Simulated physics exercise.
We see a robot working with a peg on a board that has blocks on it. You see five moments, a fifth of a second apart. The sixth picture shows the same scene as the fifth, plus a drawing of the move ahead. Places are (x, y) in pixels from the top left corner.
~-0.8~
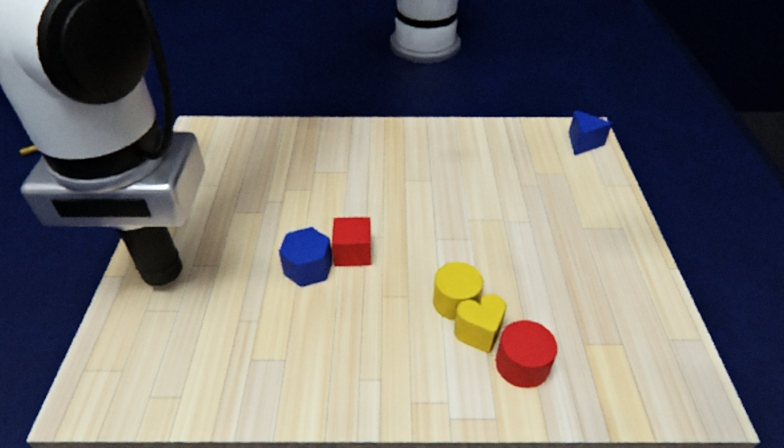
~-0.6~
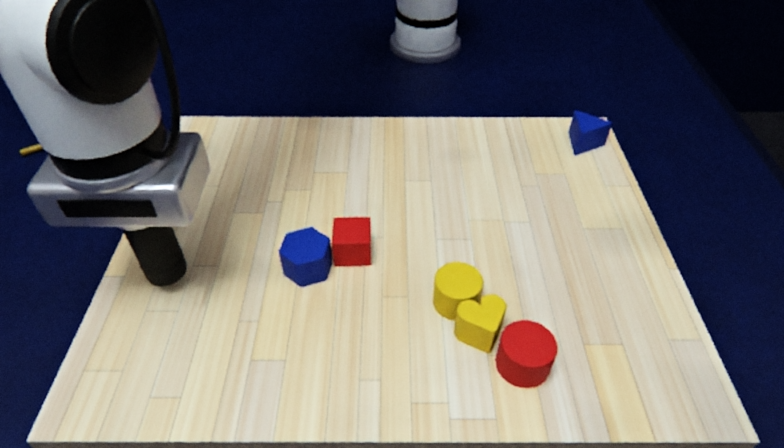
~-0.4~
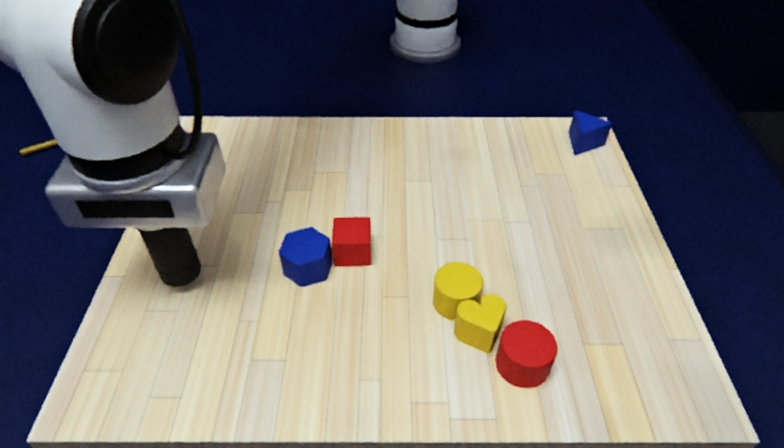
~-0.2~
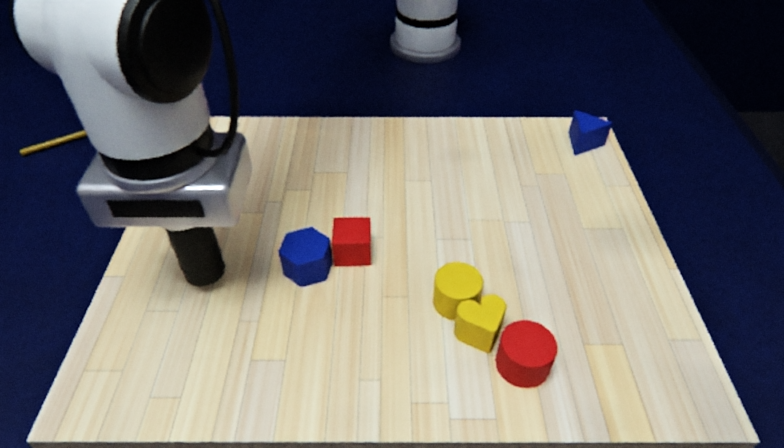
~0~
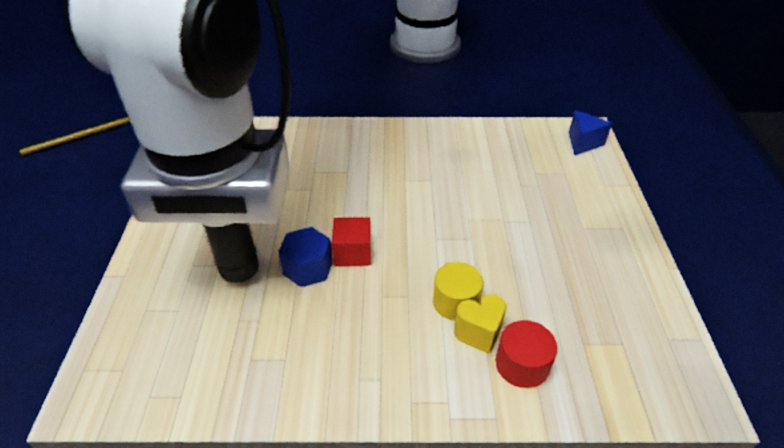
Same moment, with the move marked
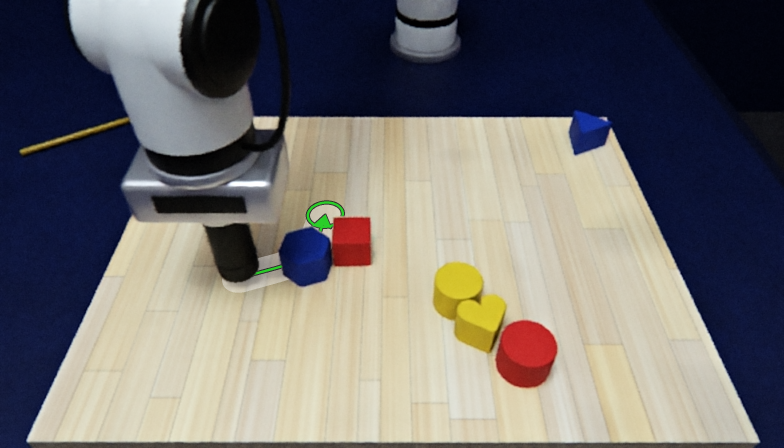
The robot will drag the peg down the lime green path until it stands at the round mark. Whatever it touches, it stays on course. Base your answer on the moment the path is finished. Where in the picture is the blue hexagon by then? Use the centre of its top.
The middle of its upper face should be somewhere near (346, 239).
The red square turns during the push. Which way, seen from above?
From the top, the block rotates counterclockwise.
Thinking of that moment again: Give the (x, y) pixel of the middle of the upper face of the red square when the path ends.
Close to (383, 222).
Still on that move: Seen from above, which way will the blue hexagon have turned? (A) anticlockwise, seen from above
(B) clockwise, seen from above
Letter B.
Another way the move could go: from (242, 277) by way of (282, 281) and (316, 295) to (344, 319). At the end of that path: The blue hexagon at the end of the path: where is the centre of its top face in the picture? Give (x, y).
It ends at (349, 250).
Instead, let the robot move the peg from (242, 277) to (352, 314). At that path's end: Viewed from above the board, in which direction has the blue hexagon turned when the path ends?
Counterclockwise from above.
Path on the board, from (242, 277) through (285, 265) and (315, 243) to (325, 214).
What follows on the original path. One third of the way, peg at (283, 257); blue hexagon at (326, 242); red square at (366, 226), turned 20° anticlockwise.
Two thirds of the way, peg at (314, 234); blue hexagon at (346, 239), turned 20° clockwise; red square at (383, 222), turned 35° anticlockwise.
At the end, peg at (324, 206); blue hexagon at (346, 239), turned 20° clockwise; red square at (383, 222), turned 35° anticlockwise.
